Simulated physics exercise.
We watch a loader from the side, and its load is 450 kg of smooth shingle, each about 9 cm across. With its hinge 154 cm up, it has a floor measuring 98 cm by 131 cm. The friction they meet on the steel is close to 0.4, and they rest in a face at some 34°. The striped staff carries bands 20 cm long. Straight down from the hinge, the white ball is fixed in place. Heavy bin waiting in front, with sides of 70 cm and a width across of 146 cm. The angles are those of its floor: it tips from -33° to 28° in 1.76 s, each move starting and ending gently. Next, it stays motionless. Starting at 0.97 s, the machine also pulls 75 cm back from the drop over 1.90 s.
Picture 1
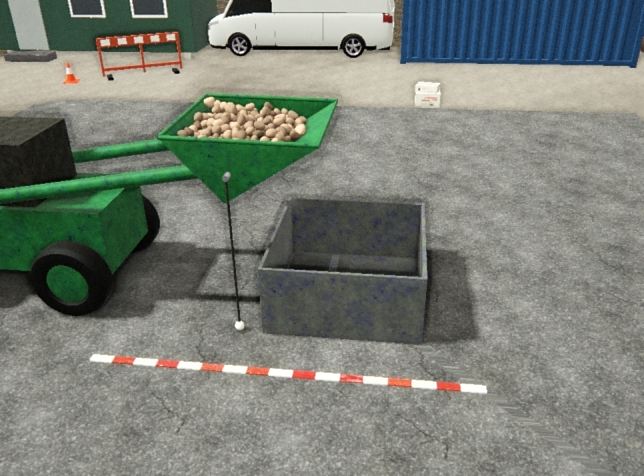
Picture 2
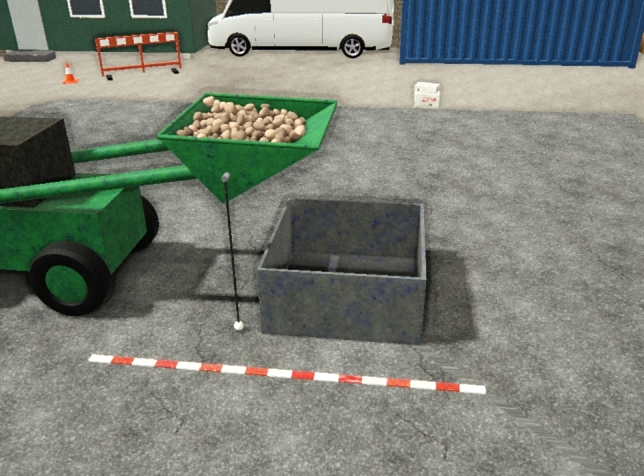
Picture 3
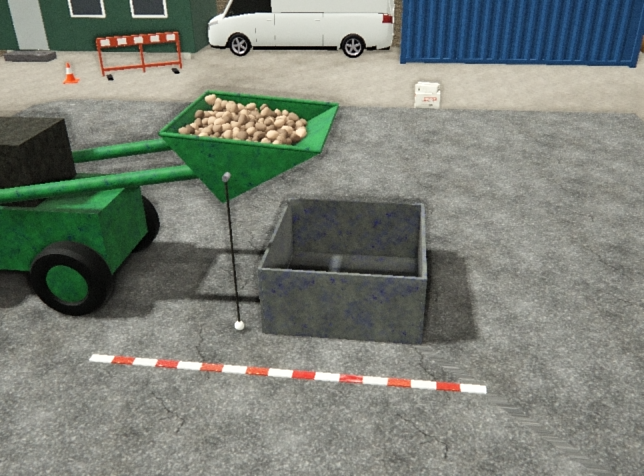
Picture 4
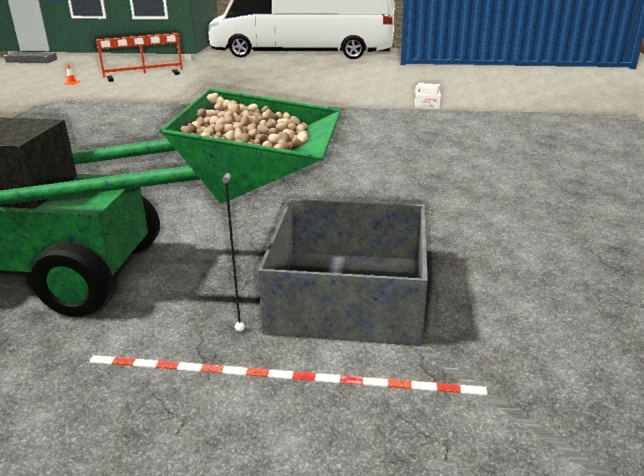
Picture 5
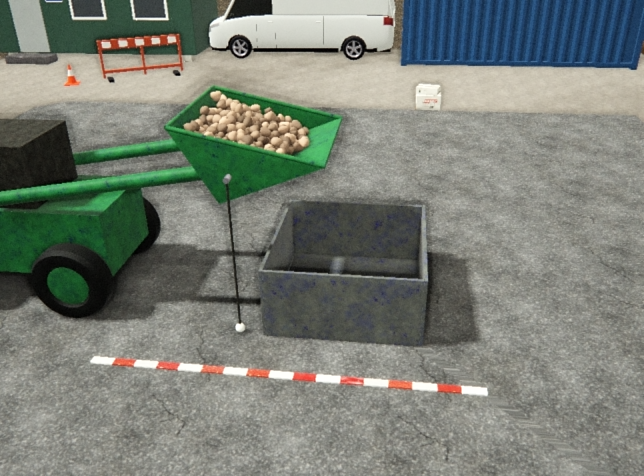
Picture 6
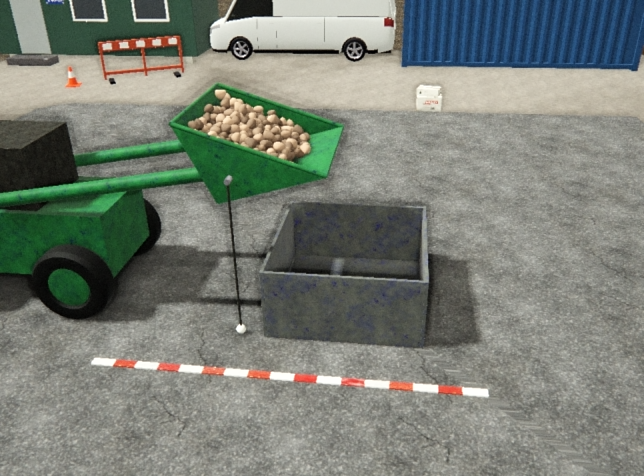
A green loader on the left holds up a green bucket heaped with tan and brown stones, seen from the side and slightly above on a grey paved yard. An open grey box sits right of centre behind a red-and-white striped staff, with a white van and blue container at the back. The bucket slowly tilts, its right-hand lip lowering slightly, while the stones stay heaped inside.
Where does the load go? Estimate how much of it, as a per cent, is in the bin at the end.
Some 95 per cent of it.
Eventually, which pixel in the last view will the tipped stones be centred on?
At about pixel (342, 288) in the last view.
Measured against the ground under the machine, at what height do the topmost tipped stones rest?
Some 28 cm above that level.
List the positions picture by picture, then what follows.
In the first picture, the bucket is at -33°, its lip at (319, 146); the top of the load is at (228, 113).
In the second picture, the bucket is at -32°, its lip at (319, 148); the top of the load is at (226, 112).
In the third picture, lip at (321, 151), floor tilted -30°, highest stones at (222, 111).
In the fourth picture, lip at (323, 158), floor tilted -26°, highest stones at (221, 108).
In the fifth picture, lip at (325, 167), floor tilted -22°, highest stones at (220, 106).
In the sixth picture, the bucket is at -17°, its lip at (327, 177); the top of the load is at (220, 106).
A little later the floor is at 18°; 100 % in the bucket; the foremost stones are at (313, 186).
Then the floor is at 28°; 44 % in the bucket, 56 % in the bin; the foremost stones are at (368, 280).
Later still the floor is at 28°; 0 % in the bucket, 2 % short of the bin, 97 % in the bin; the foremost stones are at (416, 287).
In the end the floor is at 28°; 0 % in the bucket, 2 % short of the bin, 97 % in the bin; the foremost stones are at (416, 287).
